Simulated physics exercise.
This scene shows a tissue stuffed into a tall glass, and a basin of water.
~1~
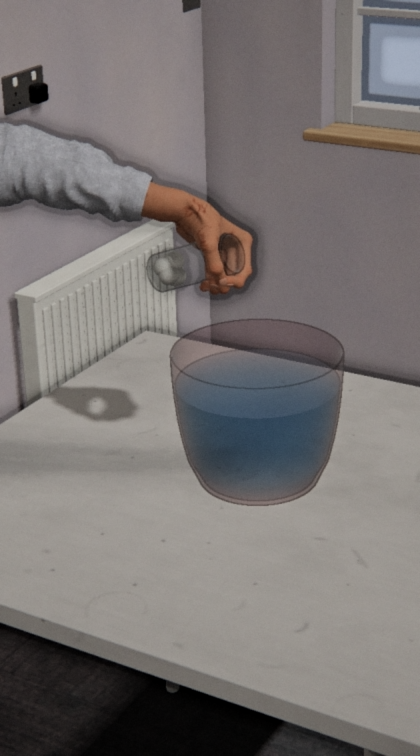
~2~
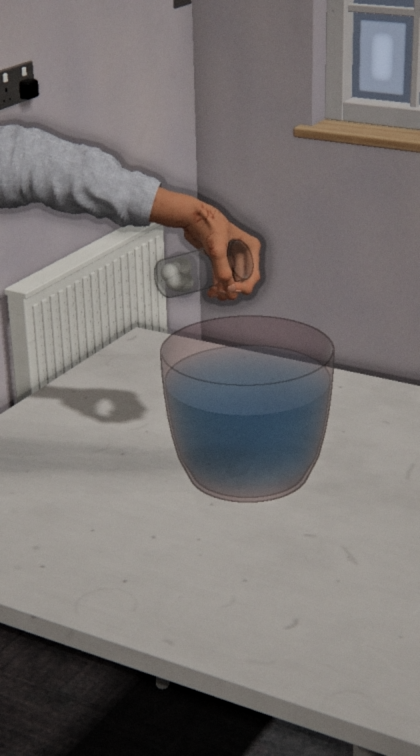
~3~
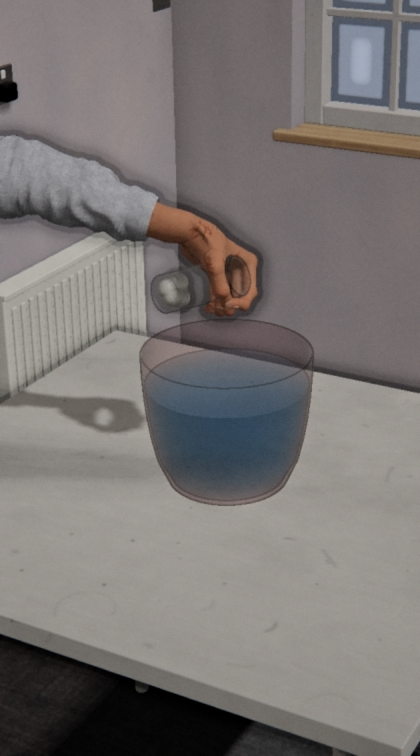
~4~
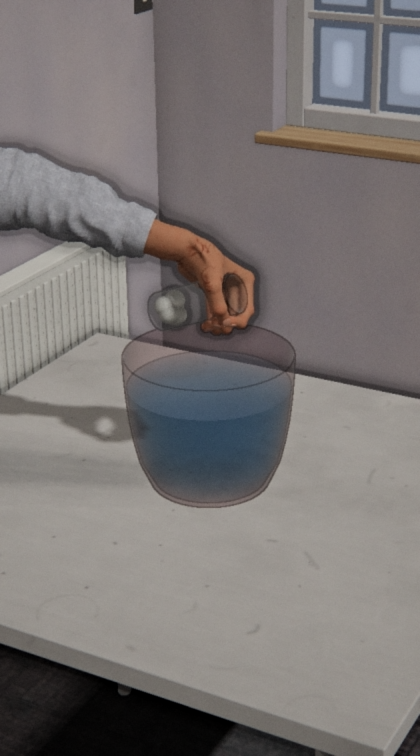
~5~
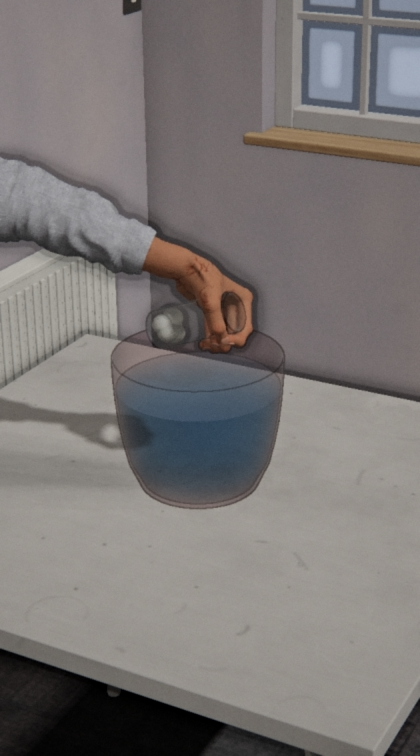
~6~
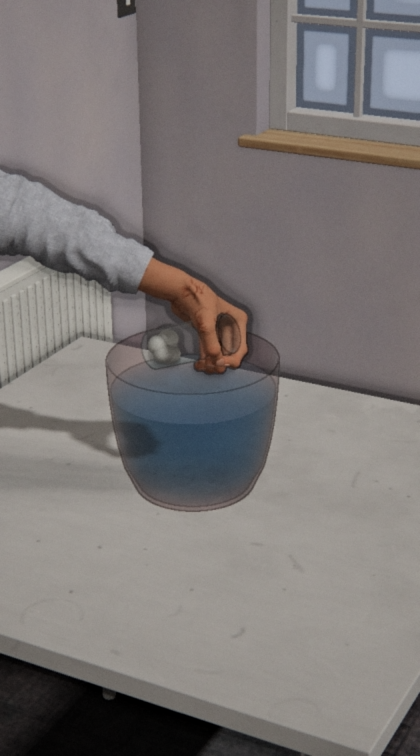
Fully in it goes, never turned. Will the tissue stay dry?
No.
A moment on, the tall glass enters the water.
Further on, water pours in as the air escapes.
When it is over, the tall glass is under, flooded, and the tissue is wet.
